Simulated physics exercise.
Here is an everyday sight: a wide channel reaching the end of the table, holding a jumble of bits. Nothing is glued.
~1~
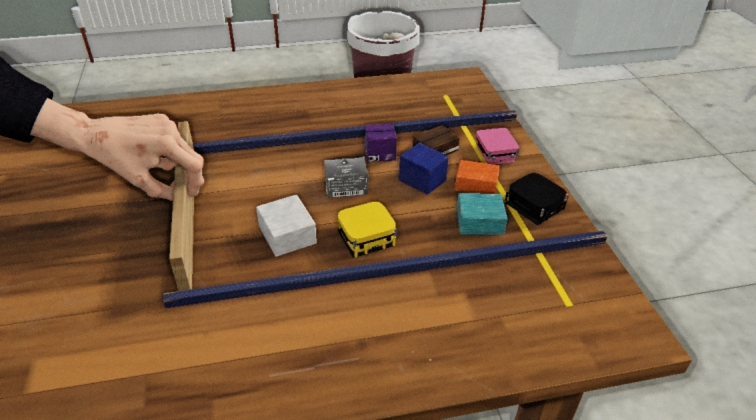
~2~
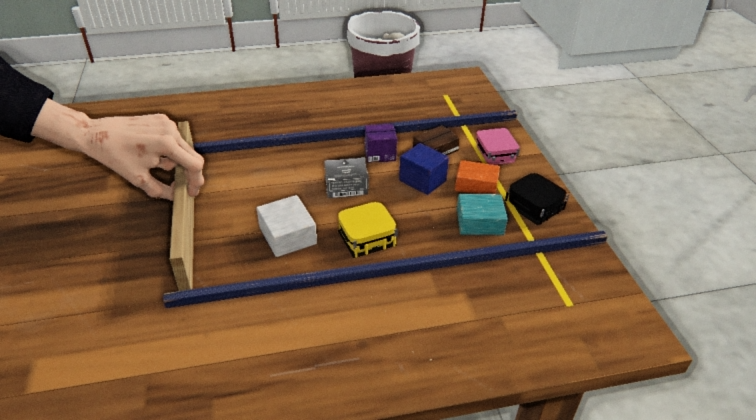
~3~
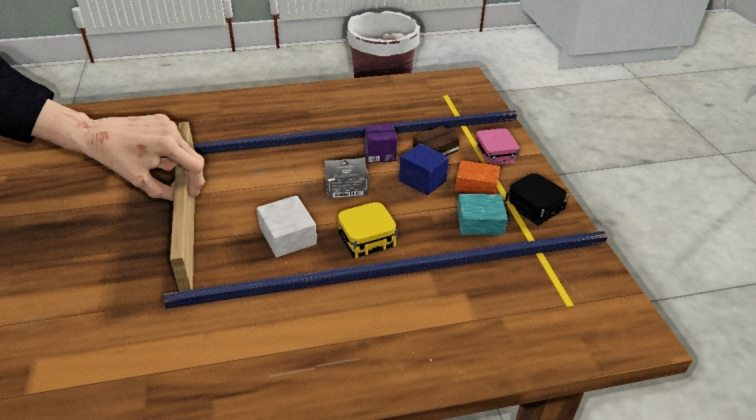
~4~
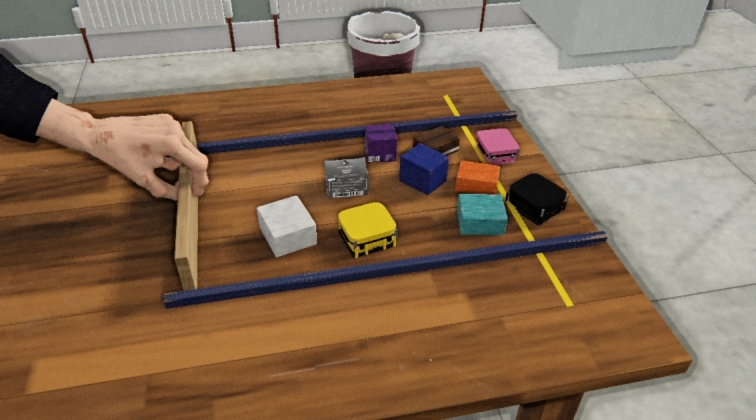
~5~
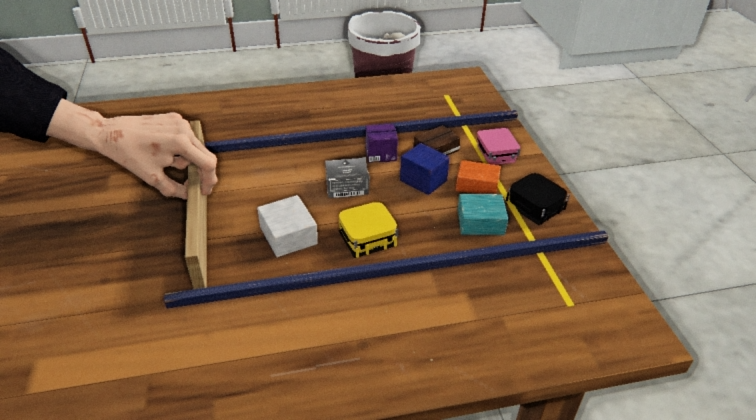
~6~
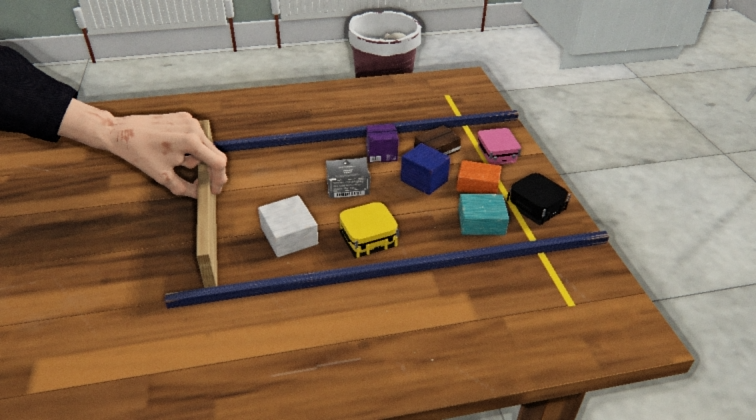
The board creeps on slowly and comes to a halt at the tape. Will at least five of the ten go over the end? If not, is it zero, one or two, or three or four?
Okay, so the number that tips off the end comes to three or four, I'd say.
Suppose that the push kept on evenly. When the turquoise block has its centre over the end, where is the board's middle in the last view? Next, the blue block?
Around (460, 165), then around (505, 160).
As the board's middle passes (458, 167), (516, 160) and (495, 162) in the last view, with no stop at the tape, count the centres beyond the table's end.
Respectively, 1, 7 and 4.
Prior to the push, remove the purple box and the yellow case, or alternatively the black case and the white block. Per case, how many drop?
That gives 2 in the first case, then 2 in the second.
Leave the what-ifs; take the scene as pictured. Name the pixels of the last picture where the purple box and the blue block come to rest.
The purple box at (489, 131), the blue block at (546, 154).
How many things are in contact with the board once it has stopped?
That number would be 3.
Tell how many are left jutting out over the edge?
That adds up to 3.
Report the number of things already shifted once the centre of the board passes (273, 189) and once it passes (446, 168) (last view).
Answer - first 1, then 10.
A little later, none off yet; black case at rest near (538, 198); pink case at rest near (498, 147); orange block at rest near (479, 178).
Next, none off yet; black case moving near (544, 197); pink case at rest near (498, 147); orange block moving near (487, 179).
Later still, one off so far; black case dropping near (595, 256); pink case shifted about its own width near (524, 144); orange block shifted well along near (548, 178).
When it is over, the number that fall off is three or four; down, turquoise block, orange block, pink case and black case.
